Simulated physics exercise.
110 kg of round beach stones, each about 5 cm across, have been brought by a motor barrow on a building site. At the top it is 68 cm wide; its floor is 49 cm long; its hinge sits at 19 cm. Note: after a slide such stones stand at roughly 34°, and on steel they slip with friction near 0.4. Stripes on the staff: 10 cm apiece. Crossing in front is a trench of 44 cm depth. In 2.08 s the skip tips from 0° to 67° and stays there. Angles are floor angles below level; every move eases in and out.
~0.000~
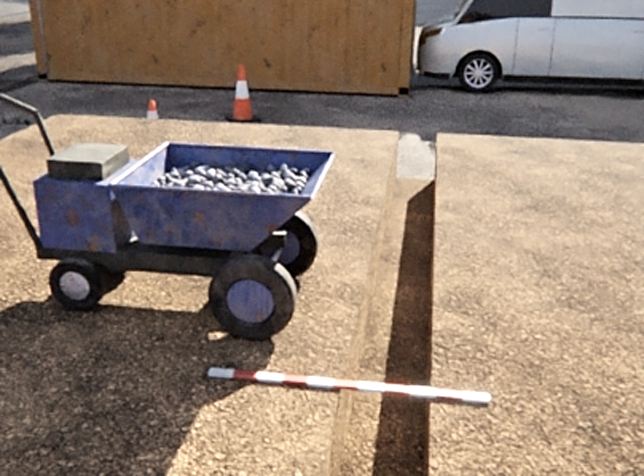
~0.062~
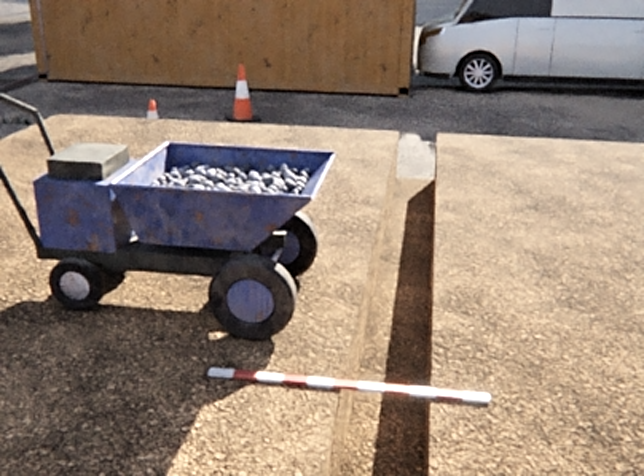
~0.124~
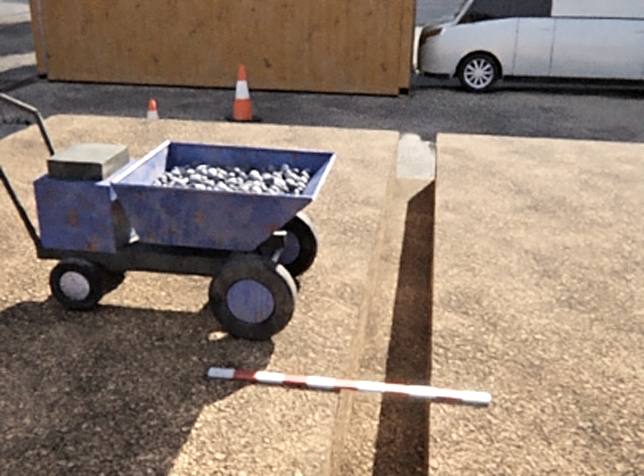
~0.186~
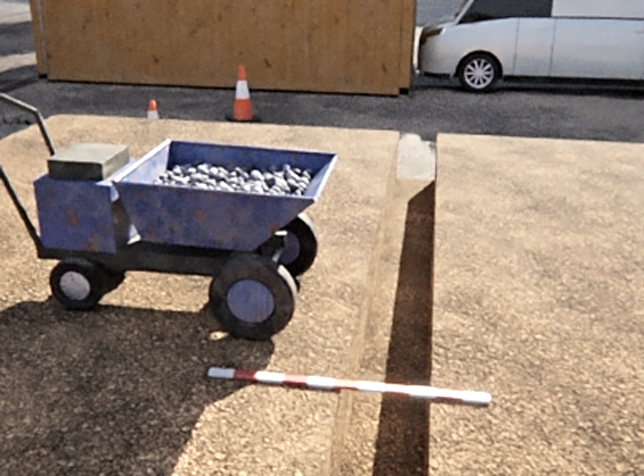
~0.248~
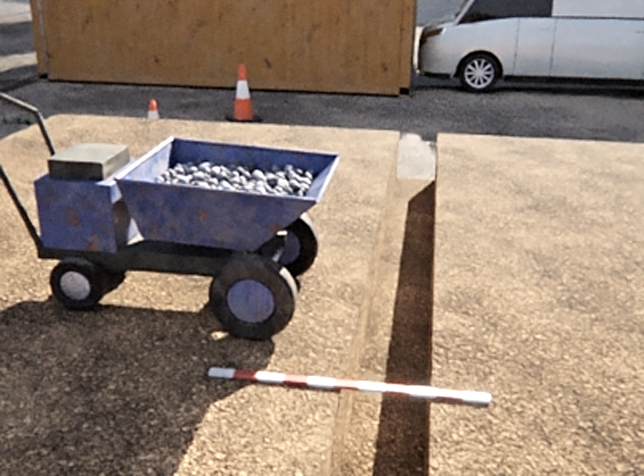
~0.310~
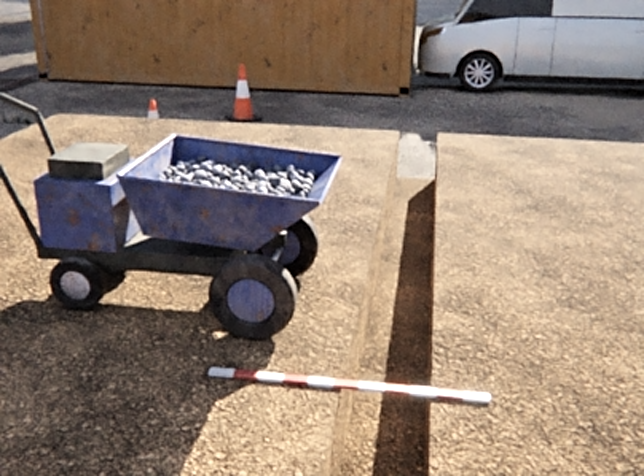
On a sunlit building site, a blue motor barrow loaded with grey stones stood beside a narrow trench and a red-and-white striped staff, and its skip tilted very slightly toward the right.
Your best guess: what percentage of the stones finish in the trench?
My guess is about 83 per cent.
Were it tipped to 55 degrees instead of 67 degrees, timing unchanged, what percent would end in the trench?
With that change, near 90 per cent.
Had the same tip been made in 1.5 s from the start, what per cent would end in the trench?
In that case, around 80%.
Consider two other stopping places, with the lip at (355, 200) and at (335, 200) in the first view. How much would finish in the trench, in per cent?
First some 30, then 50 per cent.
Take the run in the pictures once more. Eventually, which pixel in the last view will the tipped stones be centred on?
I'd put it close to (404, 382).
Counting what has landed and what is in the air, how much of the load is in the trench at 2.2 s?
Approx. 60 % of the load.
After 1.6 s the floor is at 57°; 98 % in the skip, 2 % in the trench; the foremost stones are at (400, 271).
After 2.2 s the floor is at 67°; 27 % in the skip, 58 % in the trench, 15 % past the trench; the foremost stones are at (525, 335).
After 2.5 s the floor is at 67°; 6 % in the skip, 77 % in the trench, 17 % past the trench; the foremost stones are at (553, 315).
After 4.5 s the floor is at 67°; 0 % in the skip, 83 % in the trench, 17 % past the trench; the foremost stones are at (556, 315).
